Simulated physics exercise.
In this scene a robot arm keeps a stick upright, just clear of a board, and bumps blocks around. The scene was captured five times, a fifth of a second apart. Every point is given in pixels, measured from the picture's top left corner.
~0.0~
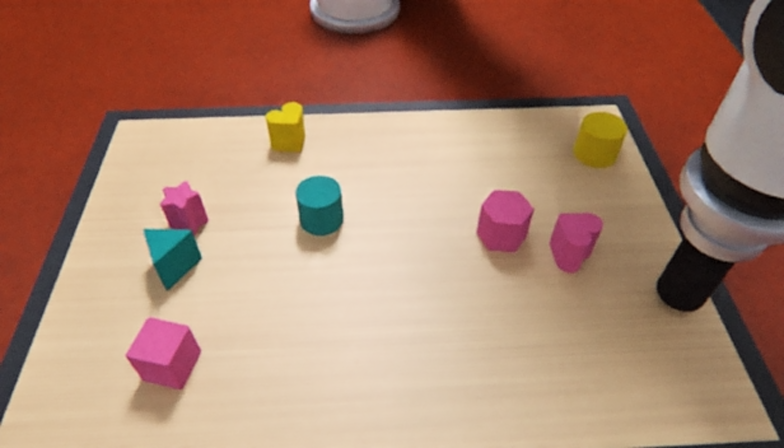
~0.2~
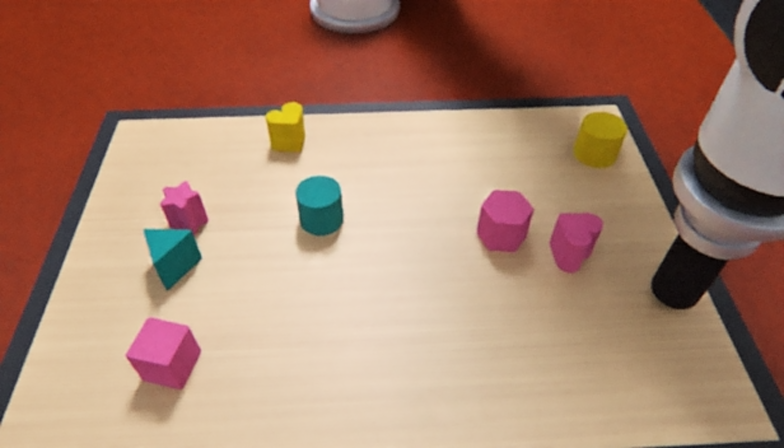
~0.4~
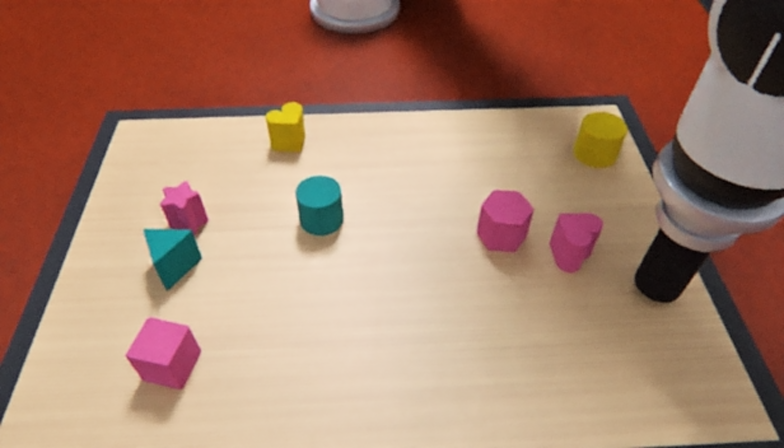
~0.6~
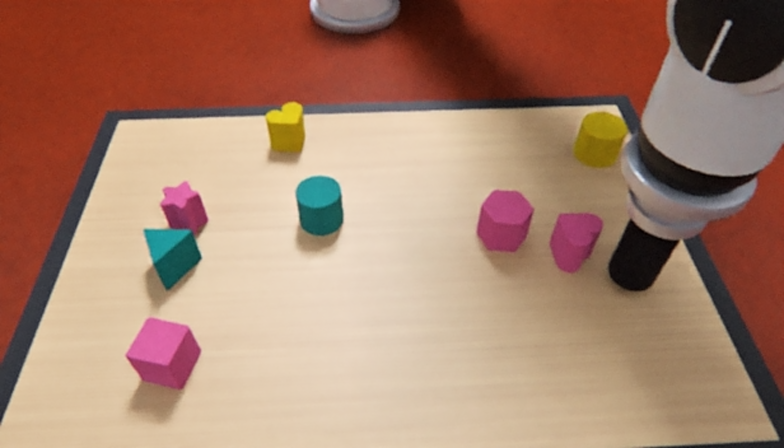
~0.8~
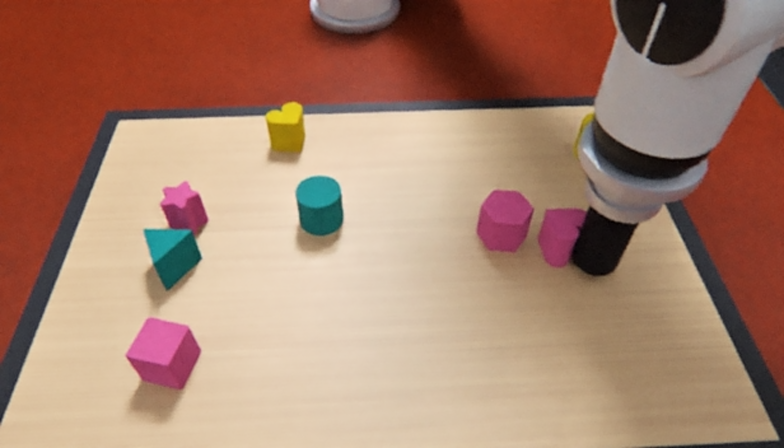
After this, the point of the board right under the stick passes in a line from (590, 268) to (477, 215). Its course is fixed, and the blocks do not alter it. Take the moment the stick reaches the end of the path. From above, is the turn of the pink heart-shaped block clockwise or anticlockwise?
The sense of turning is clockwise.
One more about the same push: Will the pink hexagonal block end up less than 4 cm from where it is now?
In short: No.
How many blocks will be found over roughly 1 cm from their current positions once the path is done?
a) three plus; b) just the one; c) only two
I choose c.
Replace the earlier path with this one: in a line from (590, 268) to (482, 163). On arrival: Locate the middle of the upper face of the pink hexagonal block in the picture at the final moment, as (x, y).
I'd guess (484, 198).
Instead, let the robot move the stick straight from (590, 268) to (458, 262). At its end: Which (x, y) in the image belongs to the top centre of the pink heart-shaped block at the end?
When the path ends, it will be at (534, 207).
On the path given first. One third of the way, stick at (552, 240); pink hexagonal block at (490, 200), turned 35° anticlockwise; pink heart-shaped block at (531, 198), turned 10° clockwise.
Two thirds of the way, stick at (514, 223); pink hexagonal block at (455, 190), turned 50° anticlockwise; pink heart-shaped block at (495, 181), turned 15° clockwise.
At the end, stick at (479, 206); pink hexagonal block at (435, 187), turned 75° anticlockwise; pink heart-shaped block at (470, 162), turned 35° clockwise.
